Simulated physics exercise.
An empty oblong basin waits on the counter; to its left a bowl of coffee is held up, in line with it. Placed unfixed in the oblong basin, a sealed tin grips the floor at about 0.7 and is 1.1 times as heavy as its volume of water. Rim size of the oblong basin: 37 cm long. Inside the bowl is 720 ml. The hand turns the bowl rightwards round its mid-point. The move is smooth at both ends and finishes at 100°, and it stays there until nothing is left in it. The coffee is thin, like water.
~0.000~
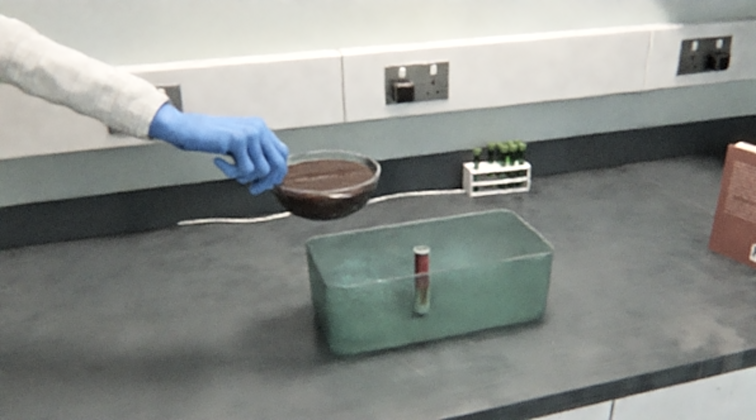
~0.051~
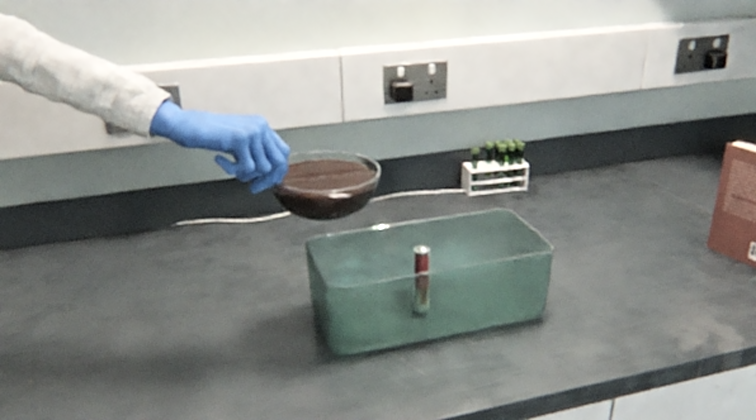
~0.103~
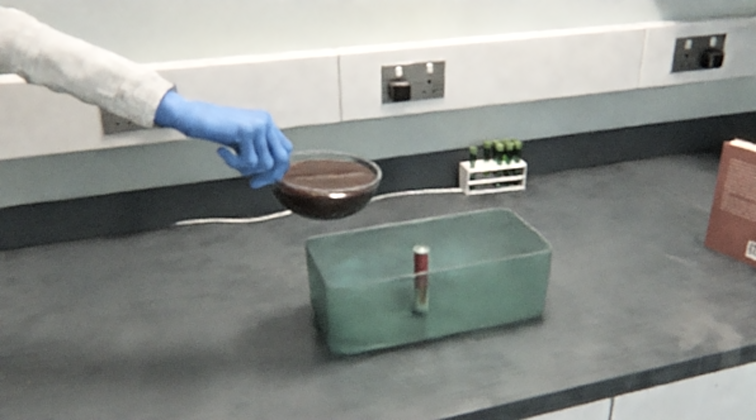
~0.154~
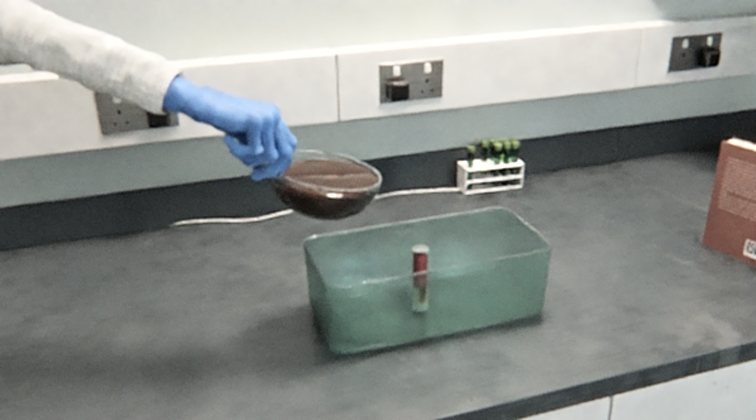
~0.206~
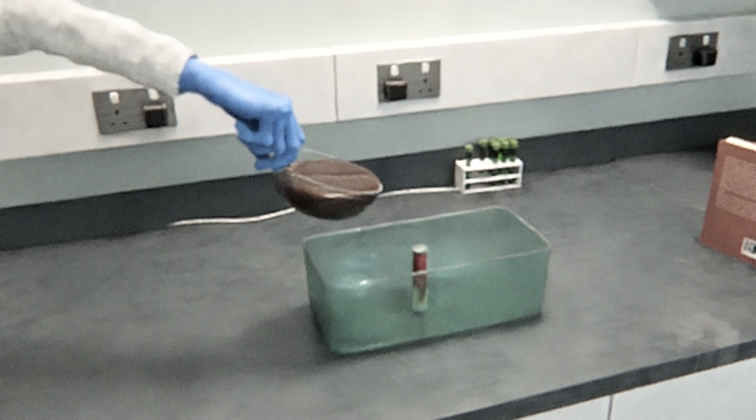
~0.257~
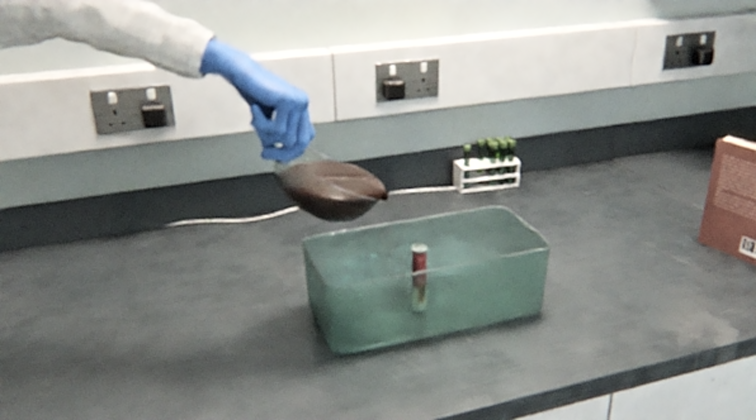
A blue-gloved hand held a glass bowl of dark brown liquid above and left of a greenish oblong basin, then gradually tilted it rightwards until the liquid reached the bowl's lower edge.
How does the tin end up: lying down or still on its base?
It's going to be knocked down.
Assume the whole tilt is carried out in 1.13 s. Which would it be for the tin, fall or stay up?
Well, the tin simply holds firm.
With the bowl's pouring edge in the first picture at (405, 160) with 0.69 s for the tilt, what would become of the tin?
After that, the tin stays vertical.
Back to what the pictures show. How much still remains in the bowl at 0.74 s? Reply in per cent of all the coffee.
0 per cent or thereabouts.
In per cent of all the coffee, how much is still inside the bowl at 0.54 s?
At that time about 9 in a hundred parts are still held.
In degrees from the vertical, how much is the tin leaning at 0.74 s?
I'd say it is close to 40 degrees off upright.
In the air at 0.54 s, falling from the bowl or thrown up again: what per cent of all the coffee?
28 per cent.
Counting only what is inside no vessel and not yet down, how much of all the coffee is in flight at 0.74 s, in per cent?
About 1 per cent.
Then, 0.54 s in, the tilt is 88° and 9 per cent is still to pour; the tin stands where it began.
Then, 0.74 s in, the tilt is 100° and 0 per cent is still to pour; the tin leans 38°.
Then, 0.96 s in, the tilt is 100° and 0 per cent is still to pour; the tin lies on its side.
Then, 1.19 s in, the tilt is 100° and 0 per cent is still to pour; the tin lies on its side.
Finally, the tin lies on its side.
